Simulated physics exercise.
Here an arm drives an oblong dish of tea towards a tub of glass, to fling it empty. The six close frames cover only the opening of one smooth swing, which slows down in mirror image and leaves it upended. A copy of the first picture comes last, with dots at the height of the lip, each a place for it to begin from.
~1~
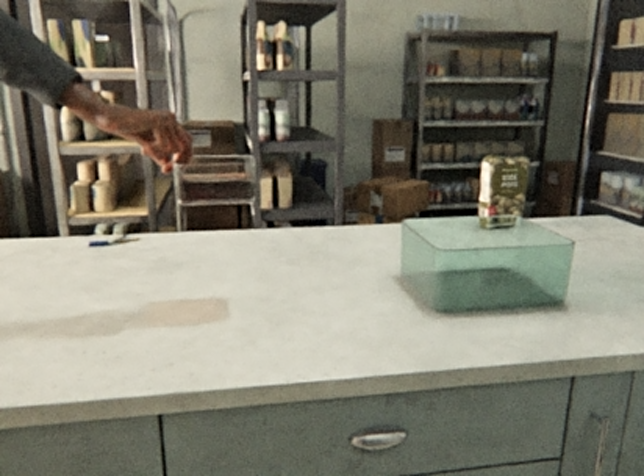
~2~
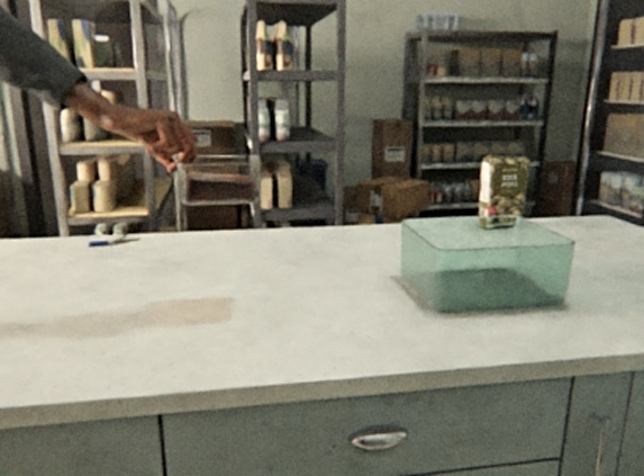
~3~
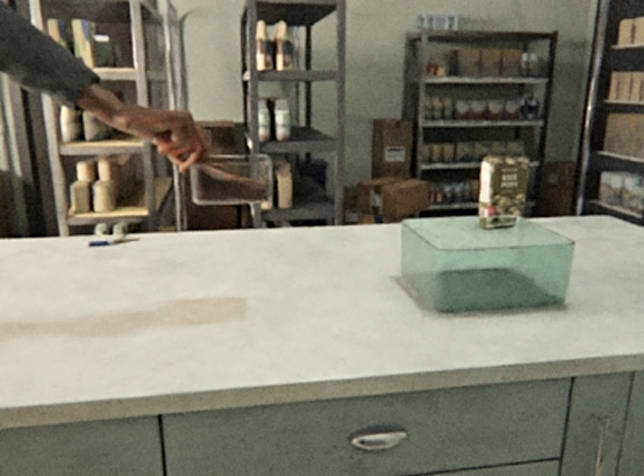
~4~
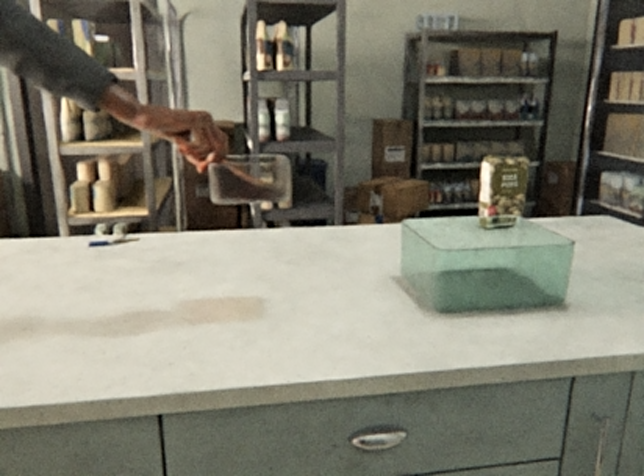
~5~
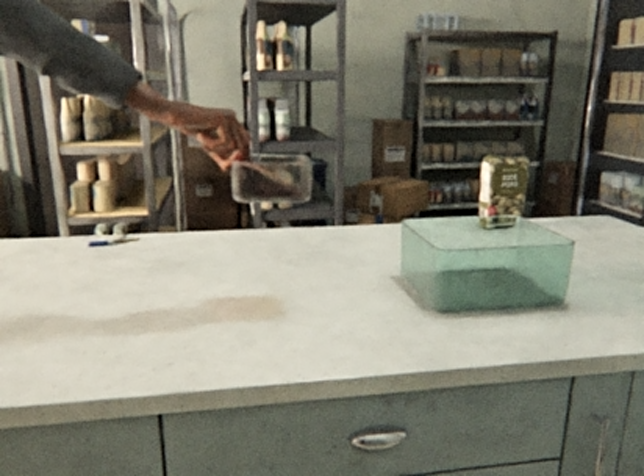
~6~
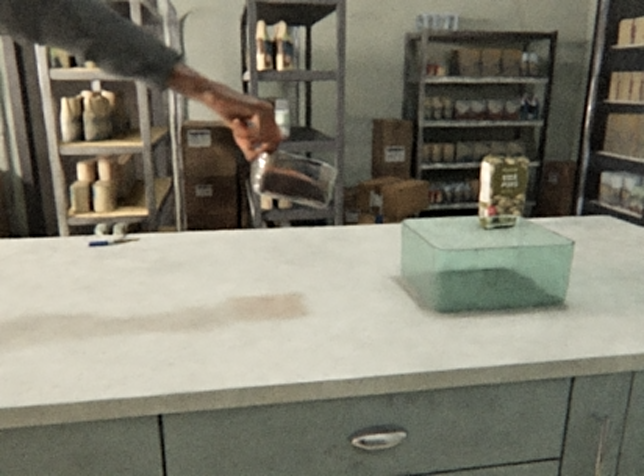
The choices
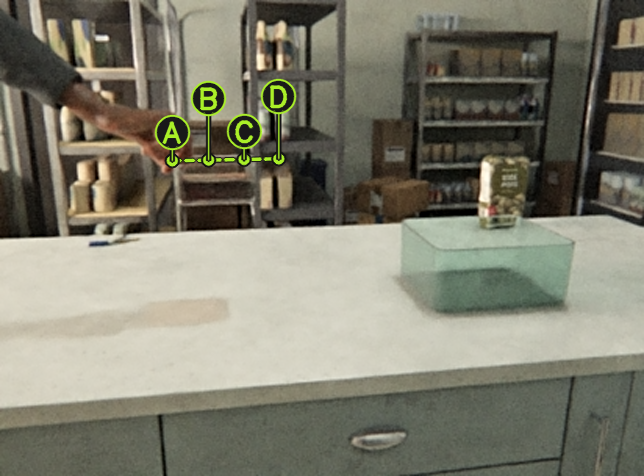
A hand carrying a small clear dish of dark contents rightward above a pale counter, then tilting it slightly near a glass tub.
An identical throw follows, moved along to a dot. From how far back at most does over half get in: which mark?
It is D.
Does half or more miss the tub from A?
Yes.
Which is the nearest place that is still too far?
C it is.
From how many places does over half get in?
One of the four.
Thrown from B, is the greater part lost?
Yes.
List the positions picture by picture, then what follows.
Upright, lip at (253, 159); tub from (432, 312) to (563, 303); nothing has left yet.
Upright, lip at (257, 159); nothing has left yet.
Upright, lip at (269, 159); nothing has left yet.
Upright, lip at (286, 158); nothing has left yet.
Tipped about 2°, lip at (308, 159); nothing has left yet.
Tipped about 14°, lip at (331, 167); nothing has left yet.
On the marked copy, A at (172, 160); B at (208, 160); C at (244, 159); D at (278, 158).
For place A, about 0 % lands in the tub, 100 % falls short.
For place B, about 0 % lands in the tub, 99 % falls short.
For place C, about 25 % lands in the tub, 72 % falls short and 3 % goes beside or beyond.
For place D, about 73 % lands in the tub, 23 % falls short and 4 % goes beside or beyond.
